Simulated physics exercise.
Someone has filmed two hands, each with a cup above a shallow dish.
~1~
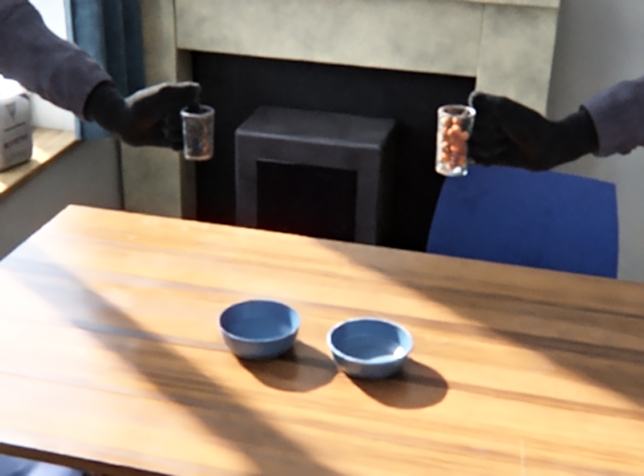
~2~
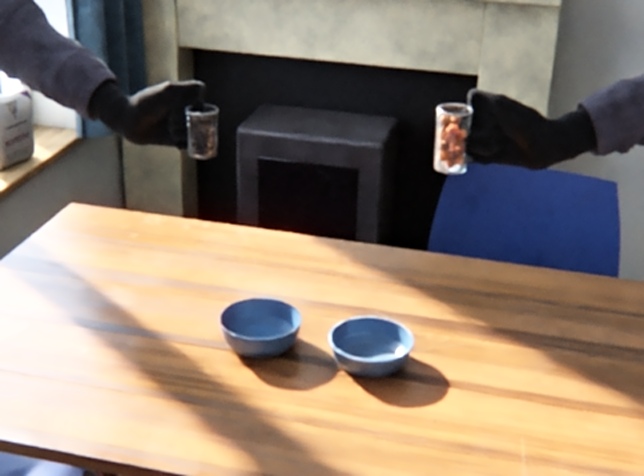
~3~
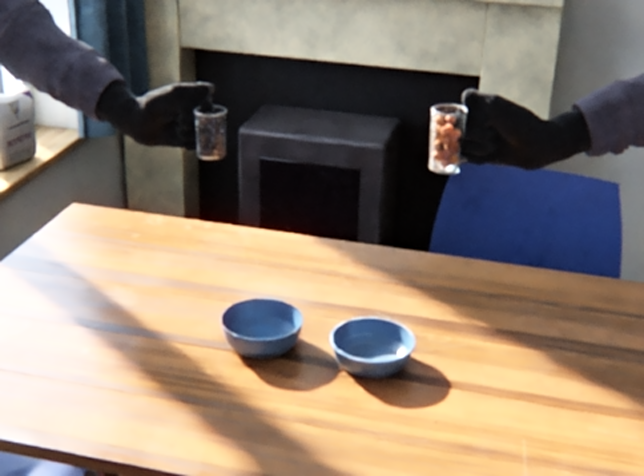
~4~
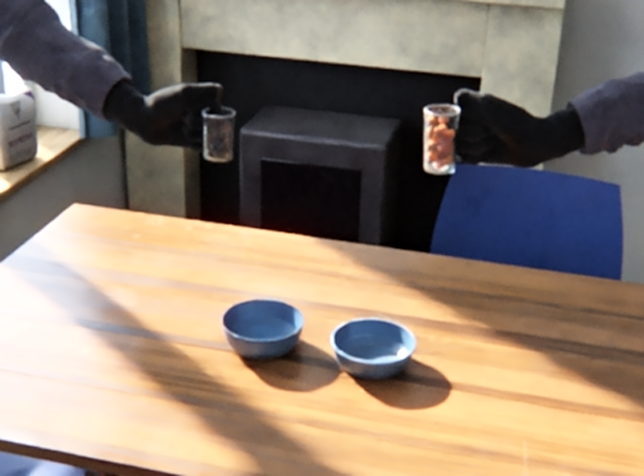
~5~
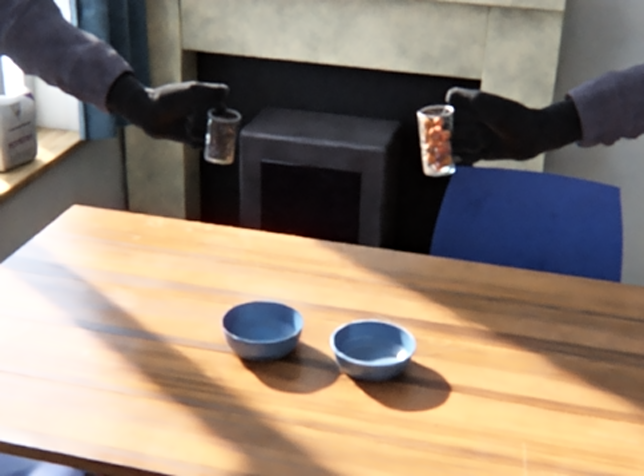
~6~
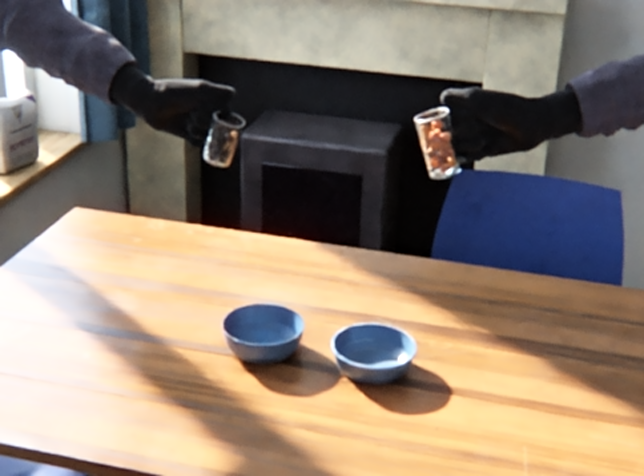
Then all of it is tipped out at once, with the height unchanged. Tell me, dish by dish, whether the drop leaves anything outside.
At the end, left fails to contain it; right fails to contain it.
Then, 0.29 s past the last view, left, all still in the cup; right, all still in the cup.
Then, 0.66 s past the last view, left, all still in the cup; right, all still in the cup.
Then, 1.05 s past the last view, left, about half still in the cup, a small part in the dish, about a third in the air; right, nearly all still in the cup, a small part in the air.
Finally, left, most in the dish, a small part outside the dish; right, about two thirds in the dish, about a third outside the dish.
